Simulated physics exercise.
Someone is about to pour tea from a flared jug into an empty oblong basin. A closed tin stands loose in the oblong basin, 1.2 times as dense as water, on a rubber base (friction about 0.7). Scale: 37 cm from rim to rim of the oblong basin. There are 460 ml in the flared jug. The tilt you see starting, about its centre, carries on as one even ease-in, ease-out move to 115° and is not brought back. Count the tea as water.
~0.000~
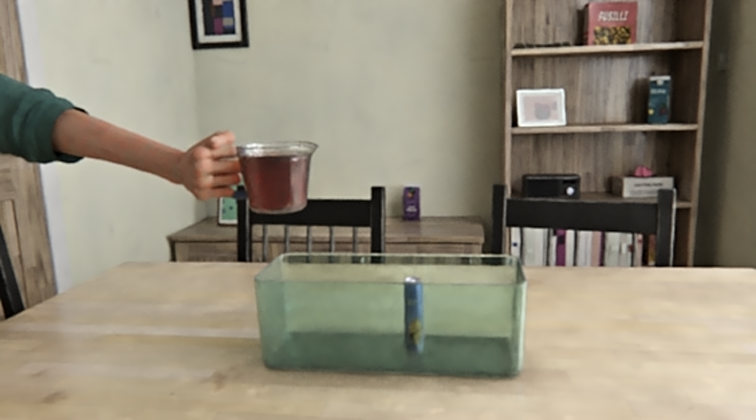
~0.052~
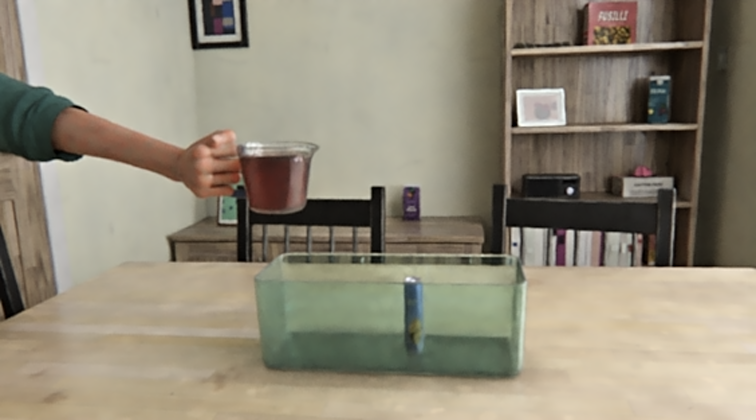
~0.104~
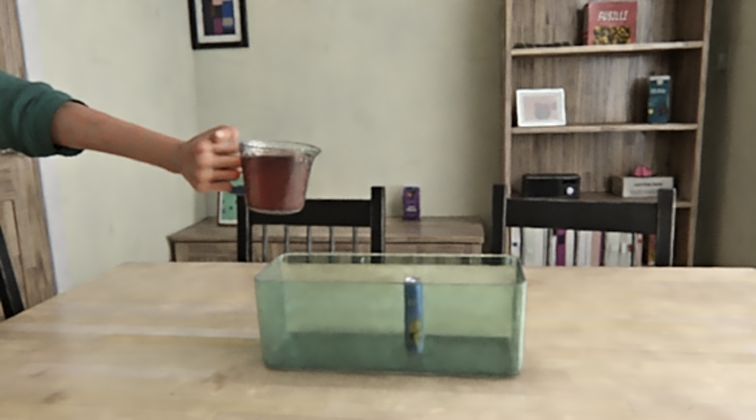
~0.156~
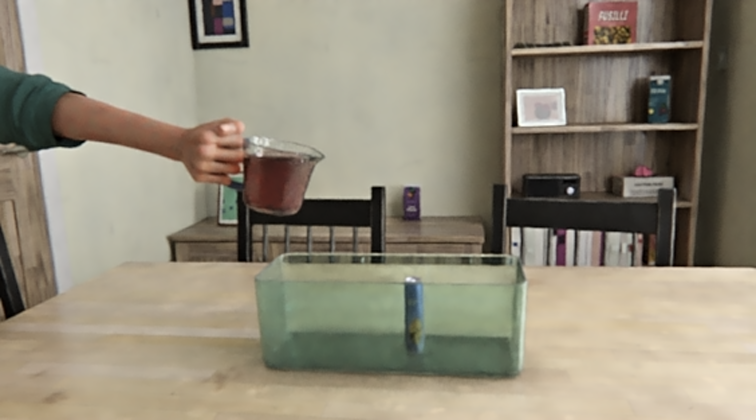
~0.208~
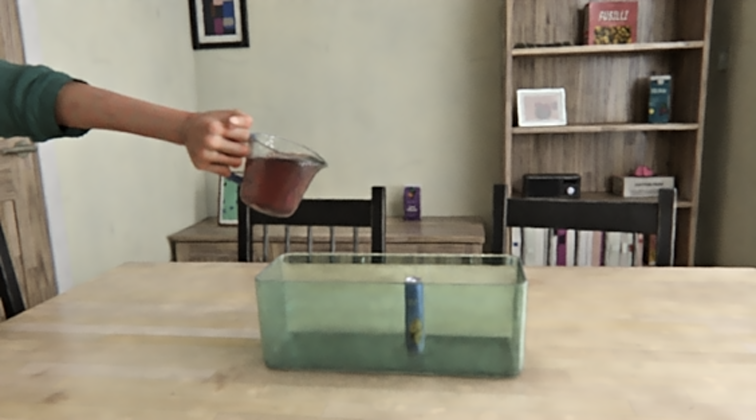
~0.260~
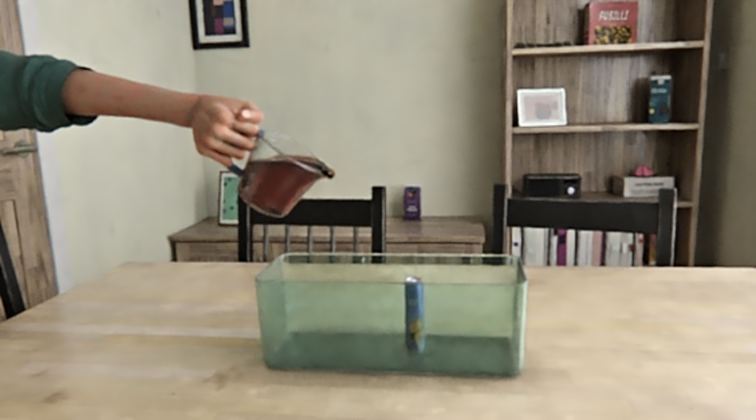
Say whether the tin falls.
The tin remains upright.
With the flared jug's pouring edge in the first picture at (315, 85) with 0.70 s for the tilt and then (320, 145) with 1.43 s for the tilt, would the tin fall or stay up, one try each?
First it keeps standing; then it remains upright.
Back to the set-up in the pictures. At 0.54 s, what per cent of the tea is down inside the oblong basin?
Near 36 in a hundred.
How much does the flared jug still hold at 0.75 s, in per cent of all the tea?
Near 2 in a hundred.
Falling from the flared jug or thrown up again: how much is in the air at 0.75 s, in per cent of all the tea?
Some 4 per cent.
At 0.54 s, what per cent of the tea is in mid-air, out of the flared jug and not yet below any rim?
Some 30 per cent.
By 0.54 s the tilt is 101° and 33 per cent is still to pour; the tin stands where it began.
By 0.75 s the tilt is 115° and 2 per cent is still to pour; the tin stands where it began.
By 0.96 s the tilt is 115° and 0 per cent is still to pour; the tin stands where it began.
By 1.20 s the tilt is 115° and 0 per cent is still to pour; the tin stands where it began.
At rest the tin stands where it began.
